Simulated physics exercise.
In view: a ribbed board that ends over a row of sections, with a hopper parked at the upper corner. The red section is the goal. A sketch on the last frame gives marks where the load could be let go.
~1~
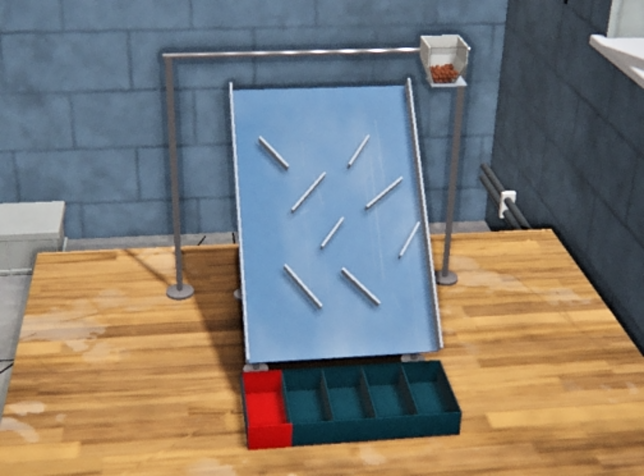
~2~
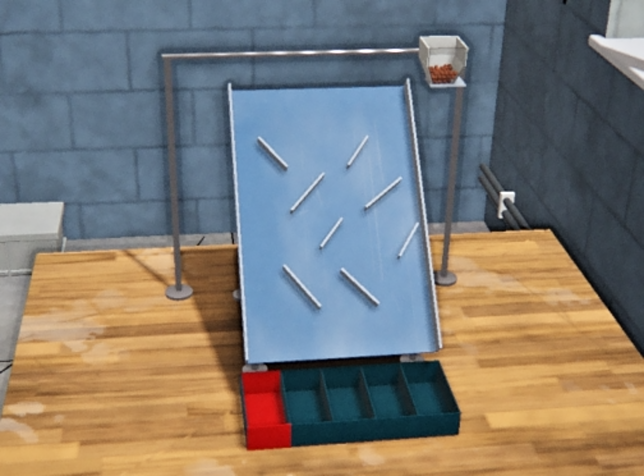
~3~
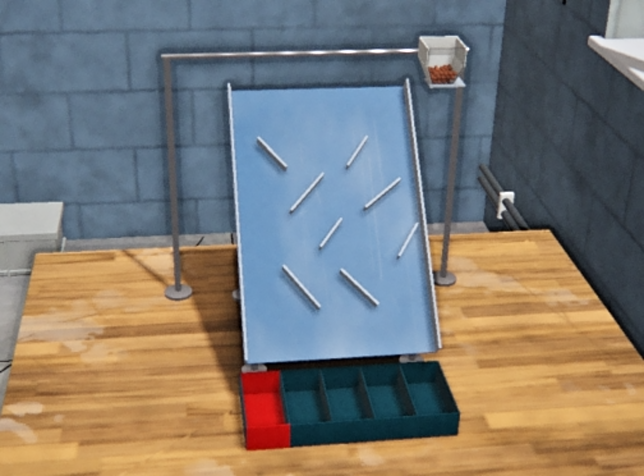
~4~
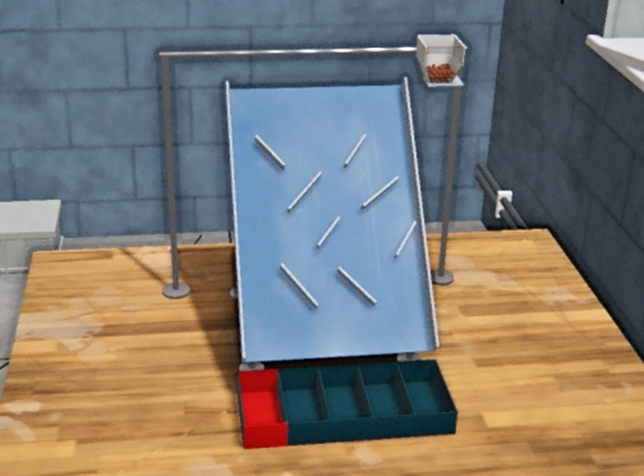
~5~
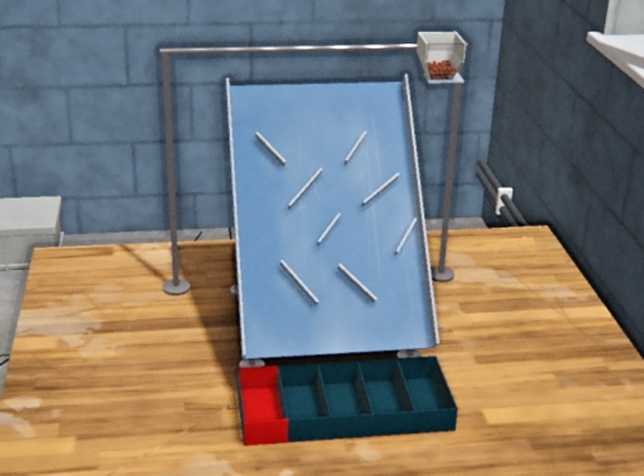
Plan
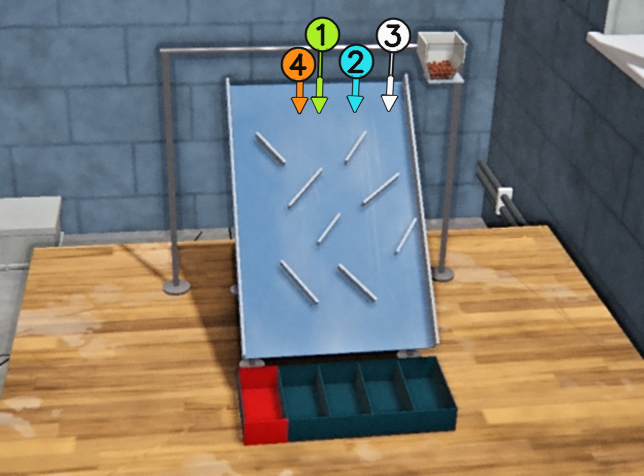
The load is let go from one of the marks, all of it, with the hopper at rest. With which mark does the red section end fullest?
Take 4.
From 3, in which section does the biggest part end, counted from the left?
It is the fifth one.
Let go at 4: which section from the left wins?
The first from the left.
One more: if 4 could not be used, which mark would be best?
The answer is 1.
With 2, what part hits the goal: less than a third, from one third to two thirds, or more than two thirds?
It is less than a third.
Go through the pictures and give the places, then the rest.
The first picture shows hopper at (442, 72), clay pellets, door shut.
The second picture shows ribs (259, 137) to (287, 166), (349, 165) to (368, 136), (292, 210) to (324, 173).
The third picture shows ribs (366, 207) to (401, 178), (321, 246) to (342, 218), (399, 256) to (418, 223).
The fourth picture shows ribs (281, 264) to (318, 305), (339, 267) to (376, 302).
The fifth picture shows red section at (266, 431), number 1 of 5 from the left.
On the marked copy, mark 1 meets the board at (319, 107); mark 2 meets the board at (354, 106); mark 3 meets the board at (388, 105); mark 4 meets the board at (299, 107).
For mark 1, about a third in the red section, about half in other sections, a small part outside the box.
For mark 2, a small part in the red section, nearly all in other sections.
For mark 3, none in the red section, nearly all in other sections, a small part held on the board, a stray few outside the box.
For mark 4, most in the red section, a small part in other sections, a small part outside the box.
